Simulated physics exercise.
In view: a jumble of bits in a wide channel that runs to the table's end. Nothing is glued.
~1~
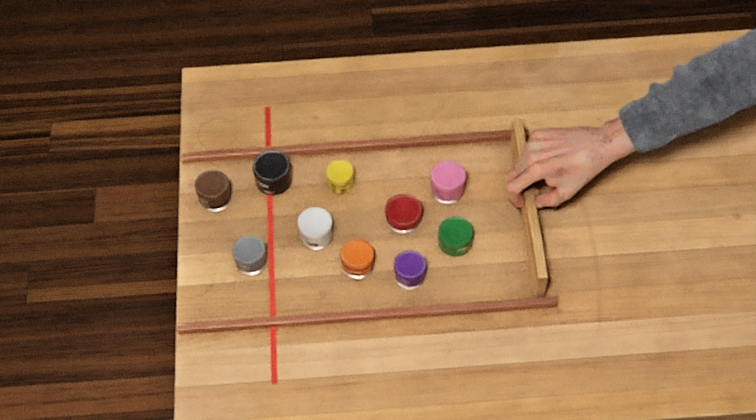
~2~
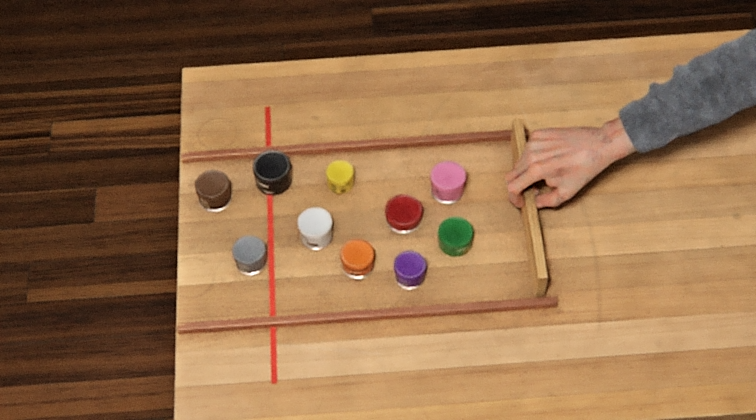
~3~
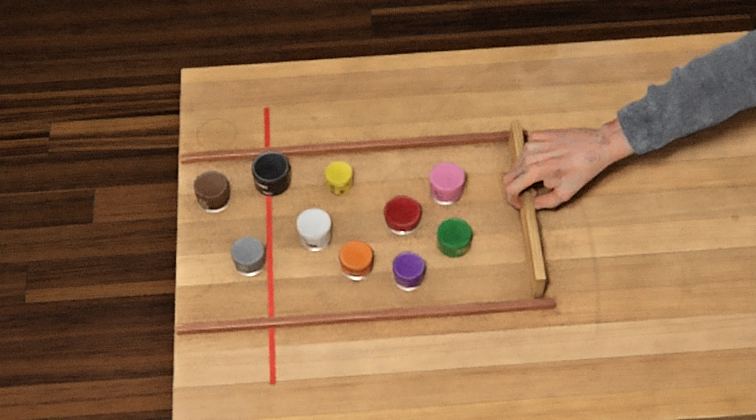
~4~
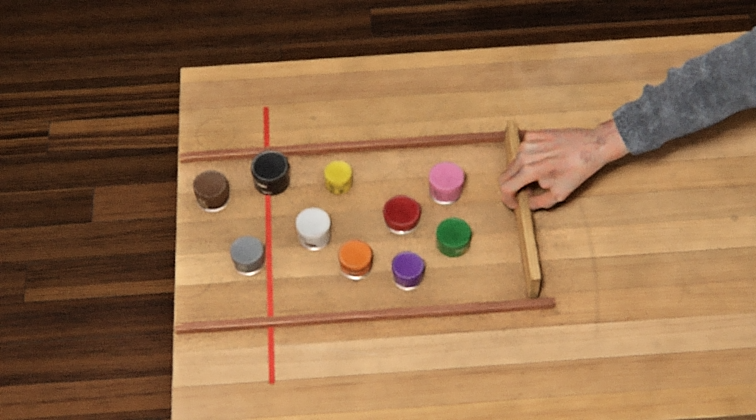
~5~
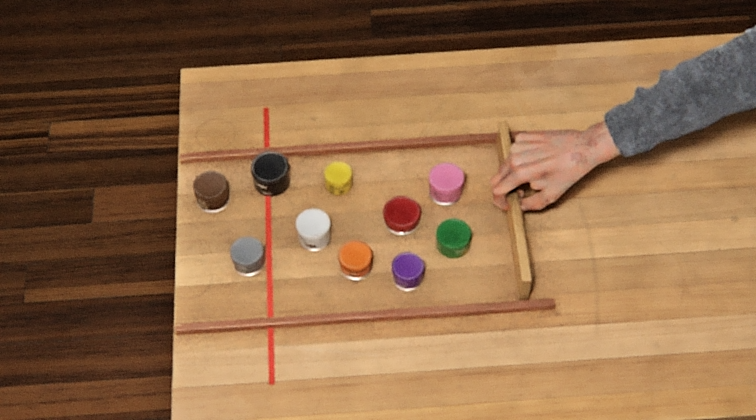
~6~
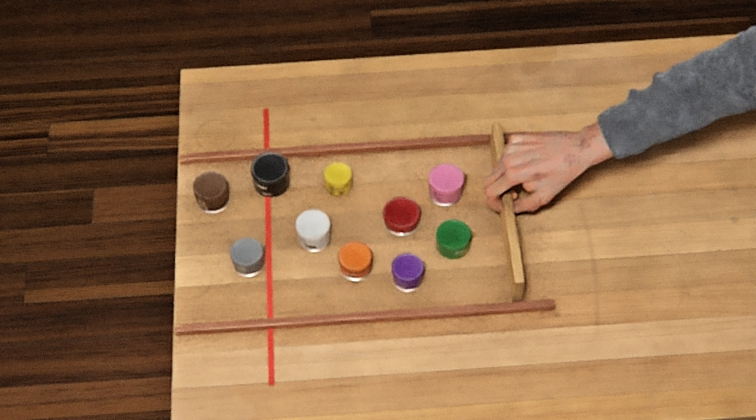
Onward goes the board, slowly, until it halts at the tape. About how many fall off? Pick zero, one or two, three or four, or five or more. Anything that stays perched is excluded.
Zero fall off.
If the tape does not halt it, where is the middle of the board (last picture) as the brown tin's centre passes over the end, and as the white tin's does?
I reckon its middle sits around (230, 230) and then around (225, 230).
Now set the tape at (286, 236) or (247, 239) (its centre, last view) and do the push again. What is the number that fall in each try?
Try by try, 0 and 0.
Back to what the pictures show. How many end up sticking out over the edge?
That'd be 0.
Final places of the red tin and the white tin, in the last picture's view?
The red tin comes to rest close to (250, 226), while the white tin rests close to (221, 243).
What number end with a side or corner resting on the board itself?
Contact count: 5.
Soon after, none off yet; brown tin at rest near (211, 192); grey tin at rest near (248, 257); black tub at rest near (271, 175).
In the end, the number that fall off is zero.
